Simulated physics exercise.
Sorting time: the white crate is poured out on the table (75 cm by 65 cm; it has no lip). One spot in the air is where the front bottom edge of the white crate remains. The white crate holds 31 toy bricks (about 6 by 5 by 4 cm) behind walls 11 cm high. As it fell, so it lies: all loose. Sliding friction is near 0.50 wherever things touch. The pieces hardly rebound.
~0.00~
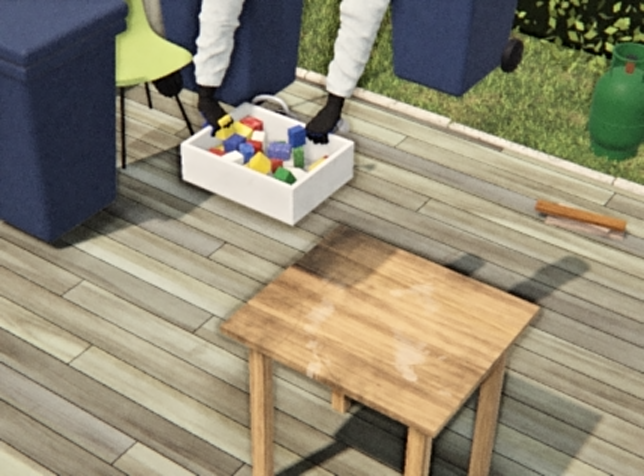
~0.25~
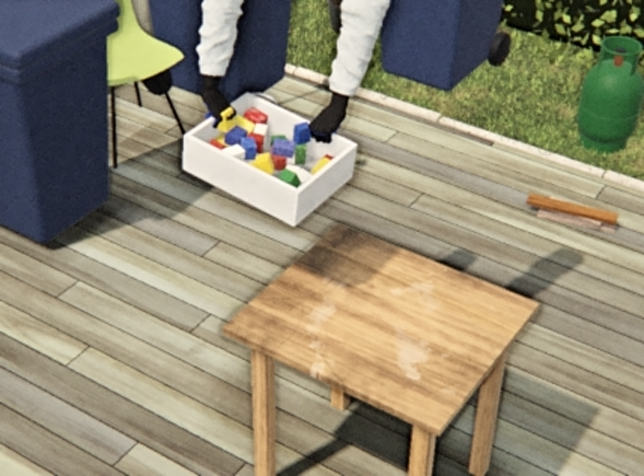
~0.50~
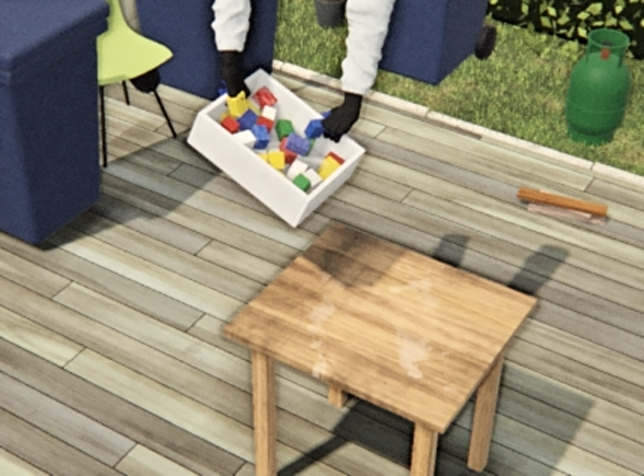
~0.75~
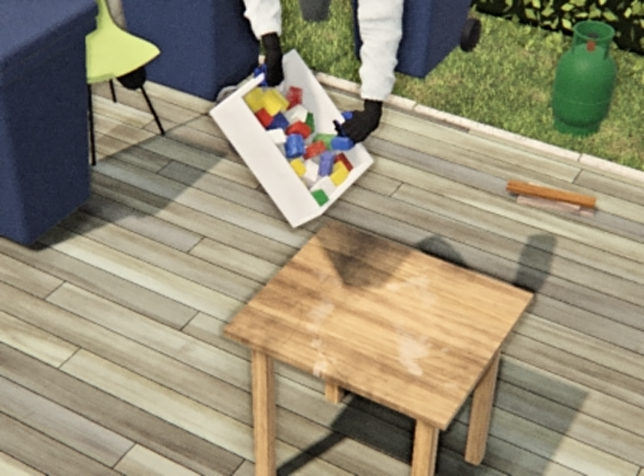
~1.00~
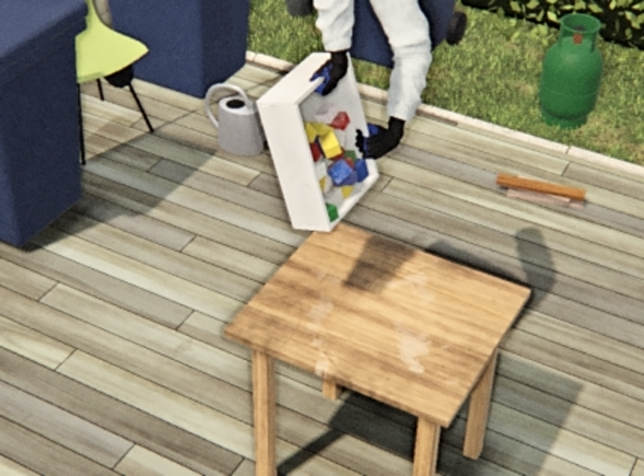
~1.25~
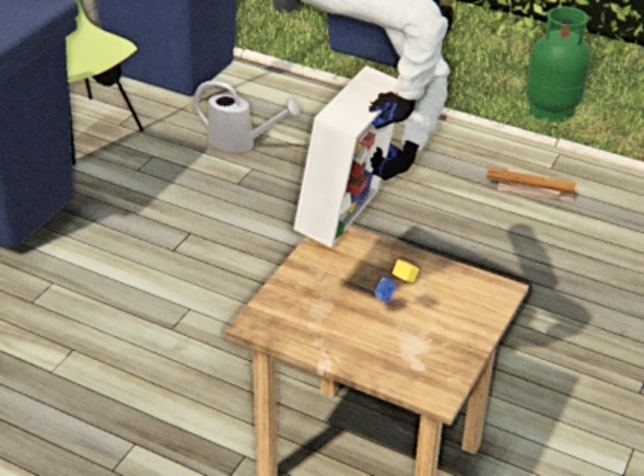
Gloved hands tilting a white crate of colourful toy bricks onto its side above a wooden table, two bricks coming out.
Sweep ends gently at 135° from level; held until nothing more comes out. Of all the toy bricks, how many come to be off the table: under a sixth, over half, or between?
I'd say just a sliver of the load finishes off the table.
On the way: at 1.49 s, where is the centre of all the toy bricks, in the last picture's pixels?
Somewhere around (366, 201) in pixels.
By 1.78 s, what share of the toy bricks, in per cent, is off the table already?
Share at that moment: About 0 %.
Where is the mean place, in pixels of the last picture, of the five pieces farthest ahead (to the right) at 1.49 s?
They'd be centred about (404, 270) in the last picture.
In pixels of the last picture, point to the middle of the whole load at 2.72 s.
The centre sits near (402, 303).
After 1.49 s, tilt 119°; 25 still in the white crate, 3 on the table top and 3 in the air.
After 1.78 s, tilt 134°; 1 still in the white crate, 24 on the table top and 6 in the air.
After 2.19 s, tilt 135°; 31 on the table top.
Outcome (at 2.72 s), 31 on the table top. Asked share, 0 of 31, 0 per cent.
